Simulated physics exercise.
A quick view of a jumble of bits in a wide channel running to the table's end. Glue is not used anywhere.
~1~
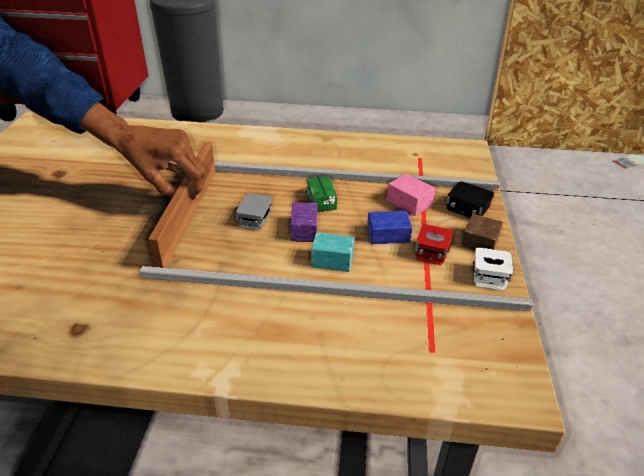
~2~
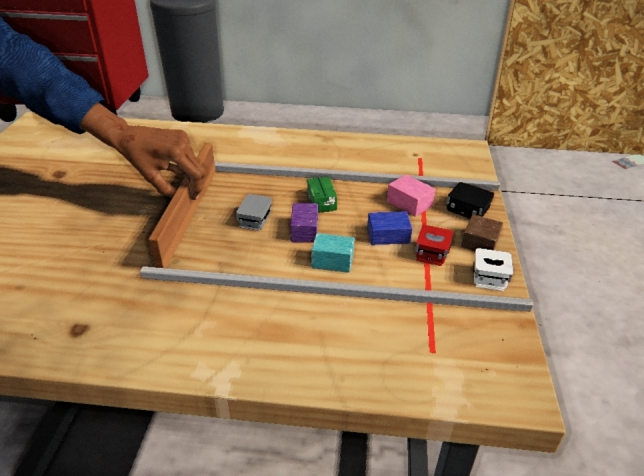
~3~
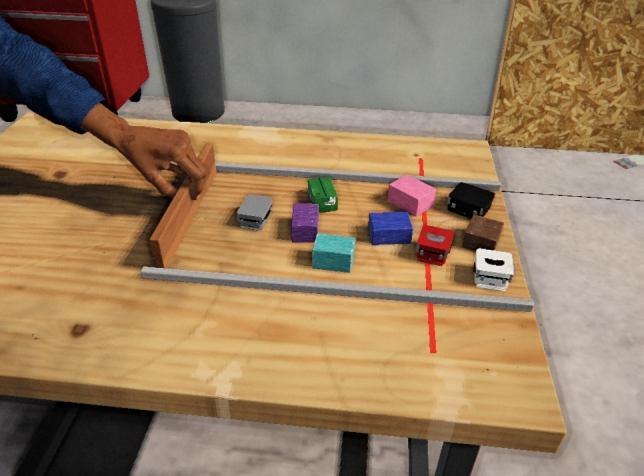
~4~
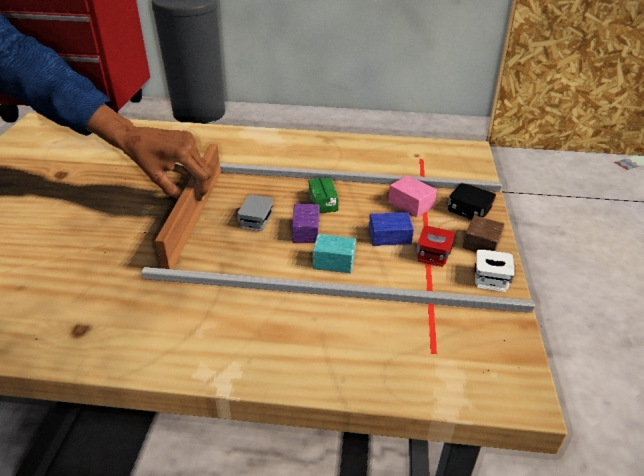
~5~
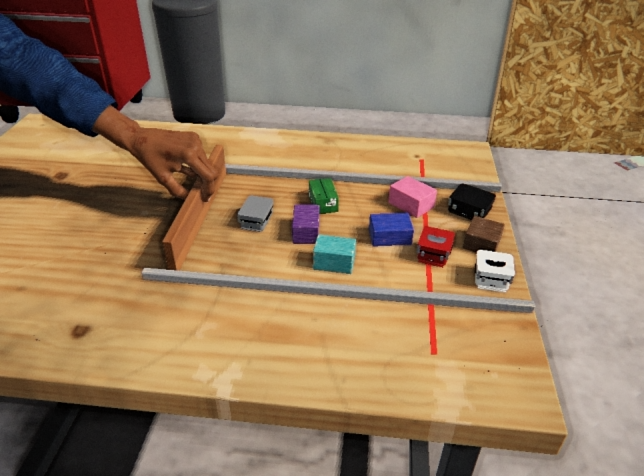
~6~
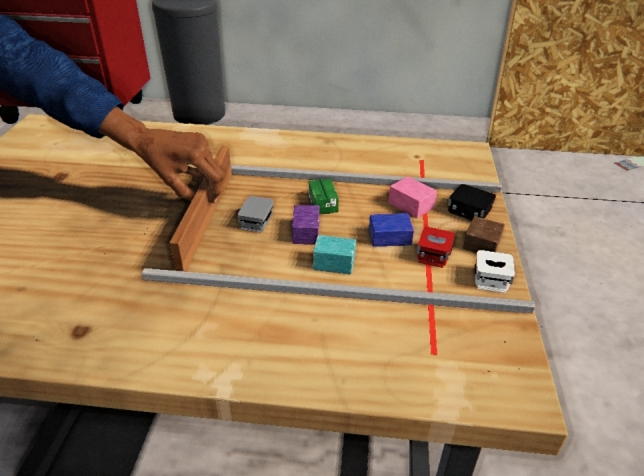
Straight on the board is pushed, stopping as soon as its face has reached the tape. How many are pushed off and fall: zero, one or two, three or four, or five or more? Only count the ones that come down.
The table is going to lose one piece, maybe two.
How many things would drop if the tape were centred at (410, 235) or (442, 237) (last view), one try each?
Counts: 1, 2.
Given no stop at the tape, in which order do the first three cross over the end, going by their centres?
It runs the brown block, the black case, and lastly the blue block.
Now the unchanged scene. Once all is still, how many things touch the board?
It's 3 of them.
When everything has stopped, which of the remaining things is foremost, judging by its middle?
Black case.
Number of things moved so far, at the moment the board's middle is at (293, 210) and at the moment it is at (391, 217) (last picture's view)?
The first number is 2, the next one 10.
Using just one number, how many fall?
Precisely 1.
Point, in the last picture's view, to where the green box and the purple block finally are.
For the green box it's (438, 206), and for the purple block it's (468, 236).
A little later, none off yet; white case at rest near (493, 272); brown block at rest near (484, 237); black case at rest near (471, 204).
Next, none off yet; white case at rest near (501, 278); brown block shifted about its own width near (506, 237); black case moving near (480, 206).
When it is over, the number that fall off is one or two; down, brown block.
